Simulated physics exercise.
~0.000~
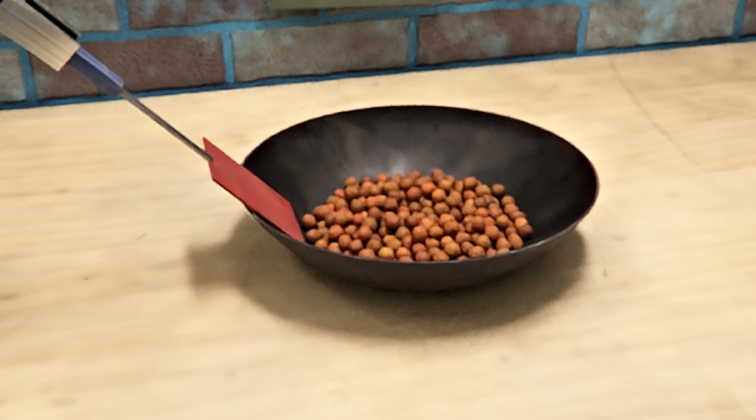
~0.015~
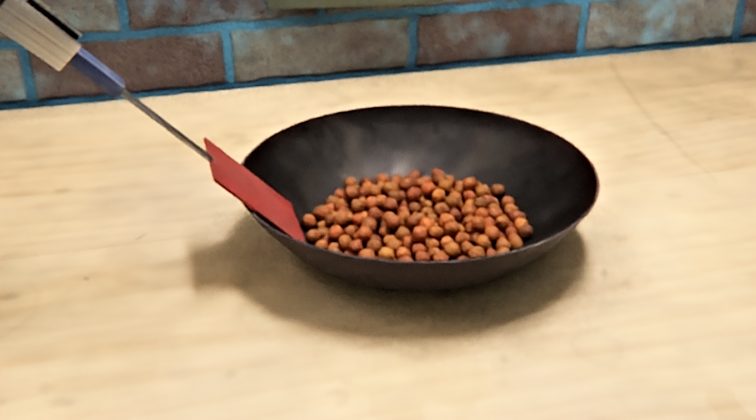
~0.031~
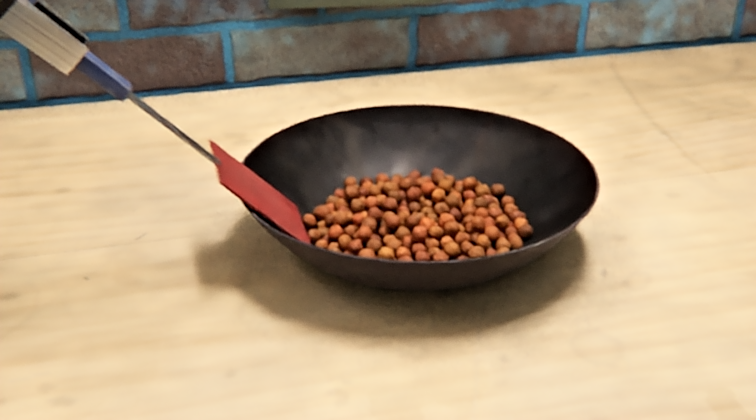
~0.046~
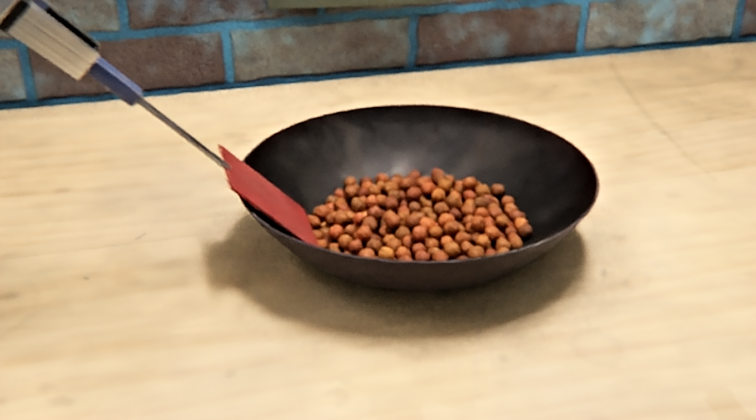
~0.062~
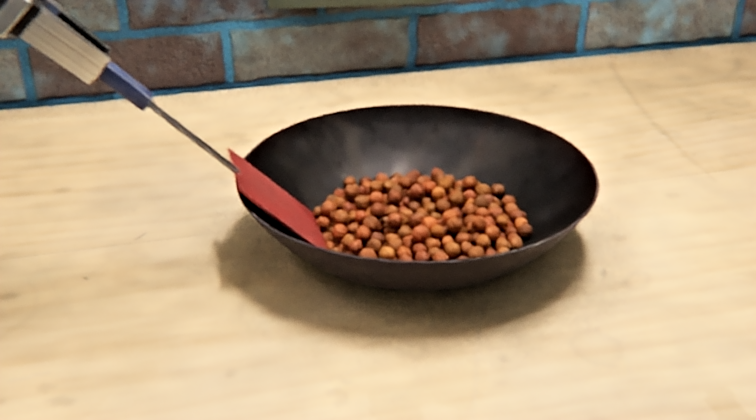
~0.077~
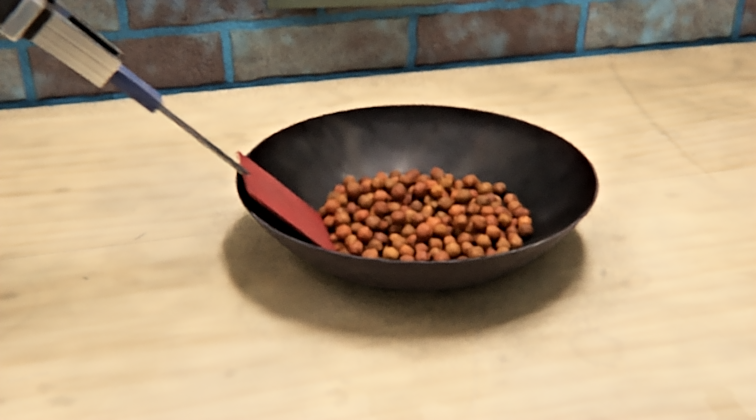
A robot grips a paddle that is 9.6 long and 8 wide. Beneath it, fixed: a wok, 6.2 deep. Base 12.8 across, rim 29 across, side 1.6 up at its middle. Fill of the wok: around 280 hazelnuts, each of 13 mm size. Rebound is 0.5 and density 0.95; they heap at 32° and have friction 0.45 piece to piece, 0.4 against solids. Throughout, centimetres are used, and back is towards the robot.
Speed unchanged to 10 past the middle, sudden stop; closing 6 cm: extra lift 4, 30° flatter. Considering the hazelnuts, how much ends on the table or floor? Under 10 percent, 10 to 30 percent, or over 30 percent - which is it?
It is under 10 percent.
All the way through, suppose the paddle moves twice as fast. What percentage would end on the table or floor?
25 per cent, roughly.
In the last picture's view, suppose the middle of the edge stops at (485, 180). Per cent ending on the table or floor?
My guess is roughly 0 percent.
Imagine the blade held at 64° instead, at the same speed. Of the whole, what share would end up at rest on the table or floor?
Somewhere around 5 per cent would end on the table or floor.
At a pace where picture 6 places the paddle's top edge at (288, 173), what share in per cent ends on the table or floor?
About 25 percent.
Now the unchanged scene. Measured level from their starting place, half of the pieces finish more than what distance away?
Around 3 cm, measured level.
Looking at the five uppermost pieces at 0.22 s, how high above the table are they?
I'd say close to 4 cm on average.
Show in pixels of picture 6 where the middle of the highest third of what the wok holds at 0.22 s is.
At about (456, 210).
By 0.22 s, sloping 46°, highest piece 4 above the table; 280 in the wok.
By 0.36 s, sloping 37°, highest piece 6 above the table; 280 in the wok.
By 0.63 s, sloping 16°, highest piece 8 above the table; 266 in the wok, 9 on the table or floor, 5 on the blade or in flight.
By 1.68 s, sloping 16°, highest piece 7 above the table; 266 in the wok, 14 on the table or floor.
Final count, 266 in the wok, 14 on the table or floor. That is 5 % on the table or floor.
